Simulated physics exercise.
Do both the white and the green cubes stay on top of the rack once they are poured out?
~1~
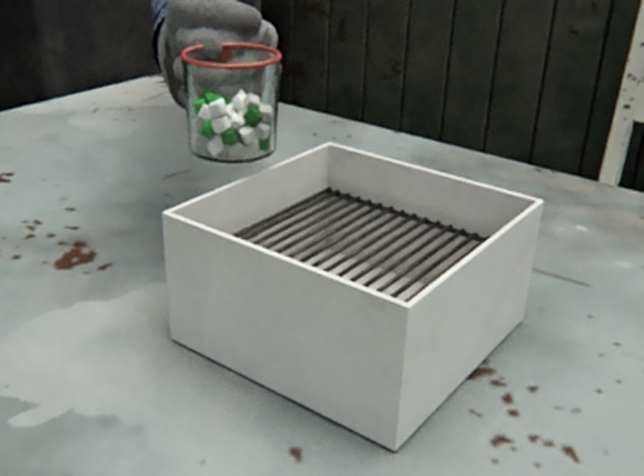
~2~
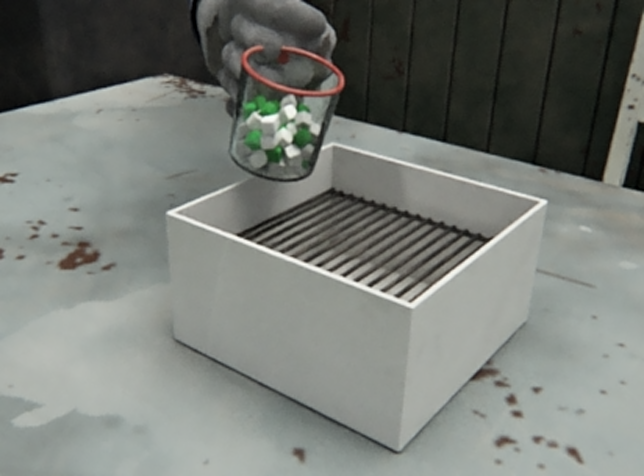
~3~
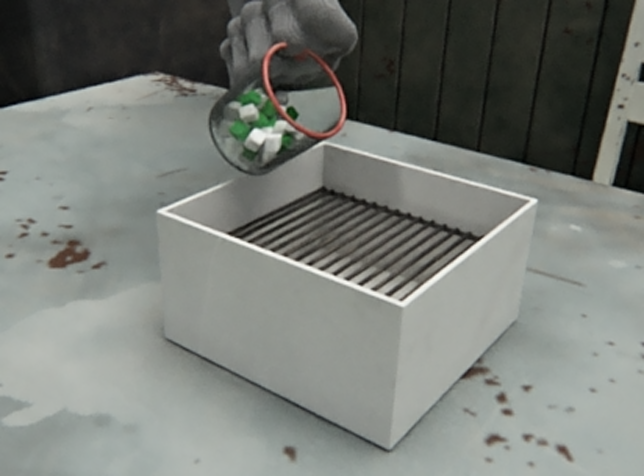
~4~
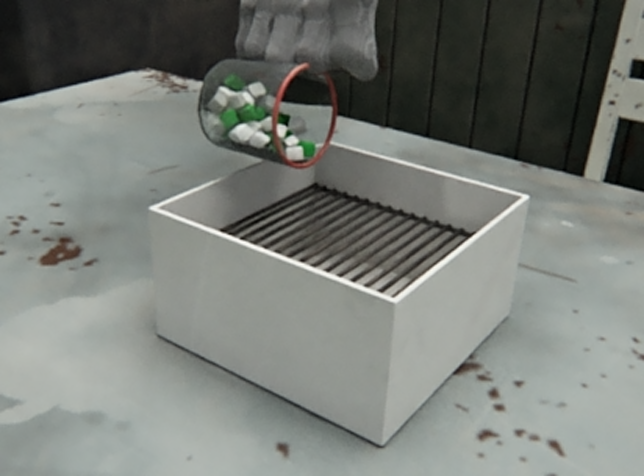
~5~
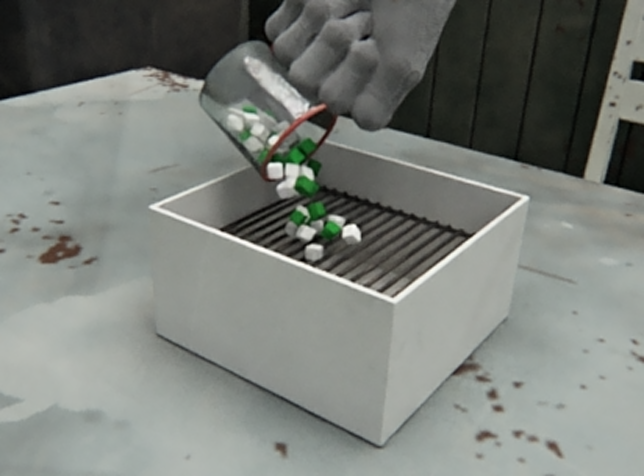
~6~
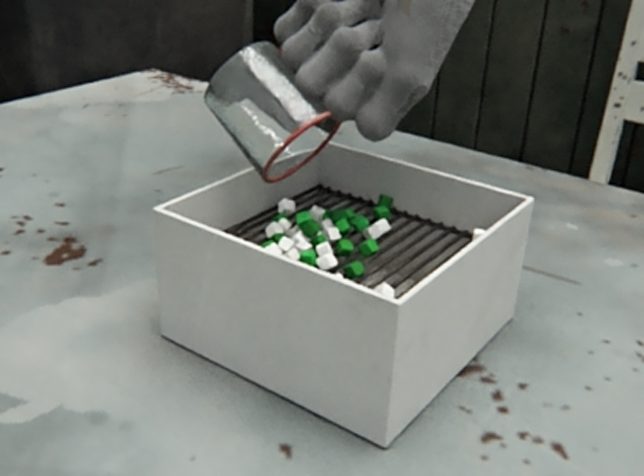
Yes, both colours stay on top. The white cubes and the green cubes all end up resting on the bars.
To begin with, a grey hand holds a clear cup with a red rim, filled with small white and green cubes, upright above a white box with a rack of dark bars across it. The hand moves the cup a little to the right and starts to tilt it. It tips further until the cup lies on its side, with the cubes still inside. Then the mouth turns downward and white and green cubes tumble out together onto the bars. At the end the cup is empty, and cubes of both colours rest scattered on top of the rack.
